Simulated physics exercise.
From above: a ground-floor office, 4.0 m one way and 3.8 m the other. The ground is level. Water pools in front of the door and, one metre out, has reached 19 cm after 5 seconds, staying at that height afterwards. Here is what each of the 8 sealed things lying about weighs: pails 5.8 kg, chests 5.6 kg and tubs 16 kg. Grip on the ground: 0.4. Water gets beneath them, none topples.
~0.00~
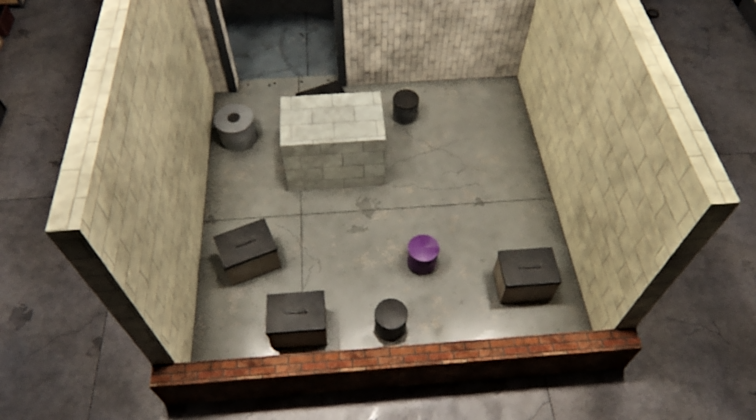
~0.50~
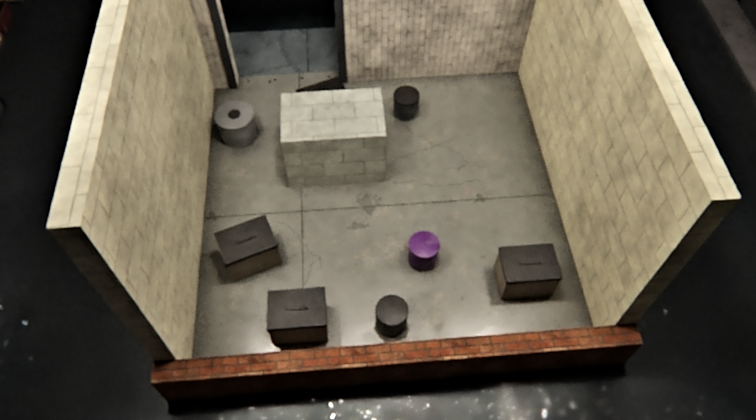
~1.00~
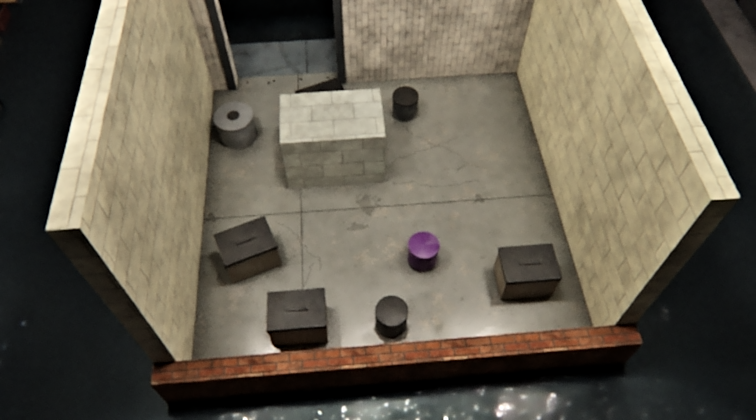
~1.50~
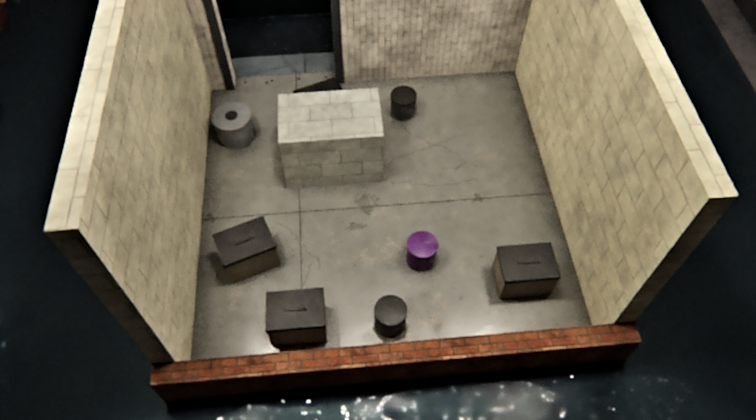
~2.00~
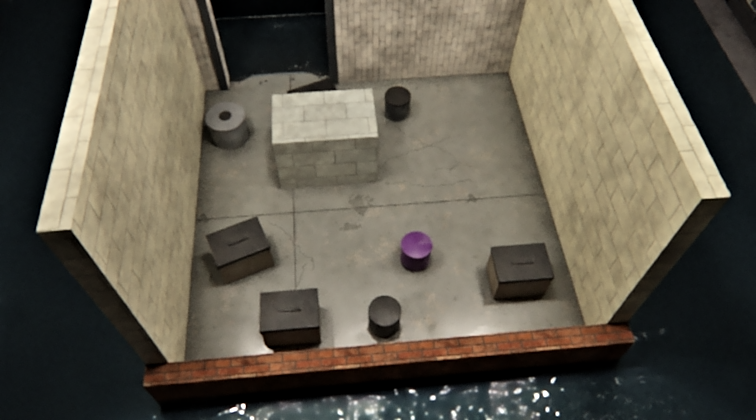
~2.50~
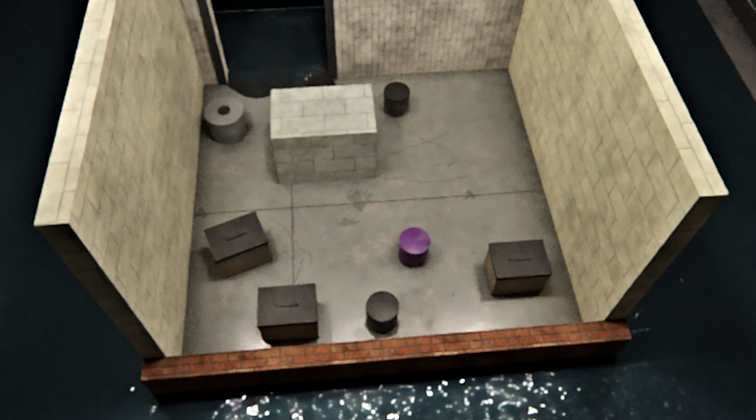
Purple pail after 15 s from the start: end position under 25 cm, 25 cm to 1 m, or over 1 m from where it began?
Over 1 m.
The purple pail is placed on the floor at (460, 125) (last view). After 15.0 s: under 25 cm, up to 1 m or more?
Result: It drifts a great deal.
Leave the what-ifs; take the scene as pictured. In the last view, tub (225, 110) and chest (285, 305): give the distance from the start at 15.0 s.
Respectively 250 and 150 cm.
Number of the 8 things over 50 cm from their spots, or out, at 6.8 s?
At that time I count 4.
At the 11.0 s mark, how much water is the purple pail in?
I'd say around 6 cm.
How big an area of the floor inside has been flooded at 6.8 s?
Somewhere around 9.0 m2, roughly.
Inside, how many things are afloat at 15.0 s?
At that moment it comes to 7.
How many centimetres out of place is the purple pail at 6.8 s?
It is about 0 cm out of place by then.
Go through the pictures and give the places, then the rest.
The purple pail at (424, 248), on the bottom; water covers 0.0 m2; 0 of 8 have shifted, in the first frame.
The purple pail at (424, 244), on the bottom; 0.0 m2 under water; 0 of 8 have shifted, in the second frame.
The purple pail at (424, 245) rests on the ground; water covers 0.0 m2; 0 of 8 have shifted, in the third frame.
The purple pail at (423, 244) rests on the ground; 0.0 m2 under water; 0 of 8 have shifted, in the fourth frame.
The purple pail at (417, 245) rests on the ground; water covers 0.0 m2; 0 of 8 have shifted, in the fifth frame.
The purple pail at (415, 240) rests on the ground; water covers 0.2 m2; 0 of 8 have shifted, in the sixth frame.
After 3.5 s the purple pail is near (415, 240), 0.0 m from its start, aground; 0 afloat.
After 6.8 s the purple pail is near (415, 240), 0.0 m from its start, aground; 2 afloat.
After 11.0 s the purple pail is near (424, 182), 0.8 m from its start, aground; 7 afloat.
After 15.0 s the purple pail is near (471, 95), 2.1 m from its start, afloat; 7 afloat.
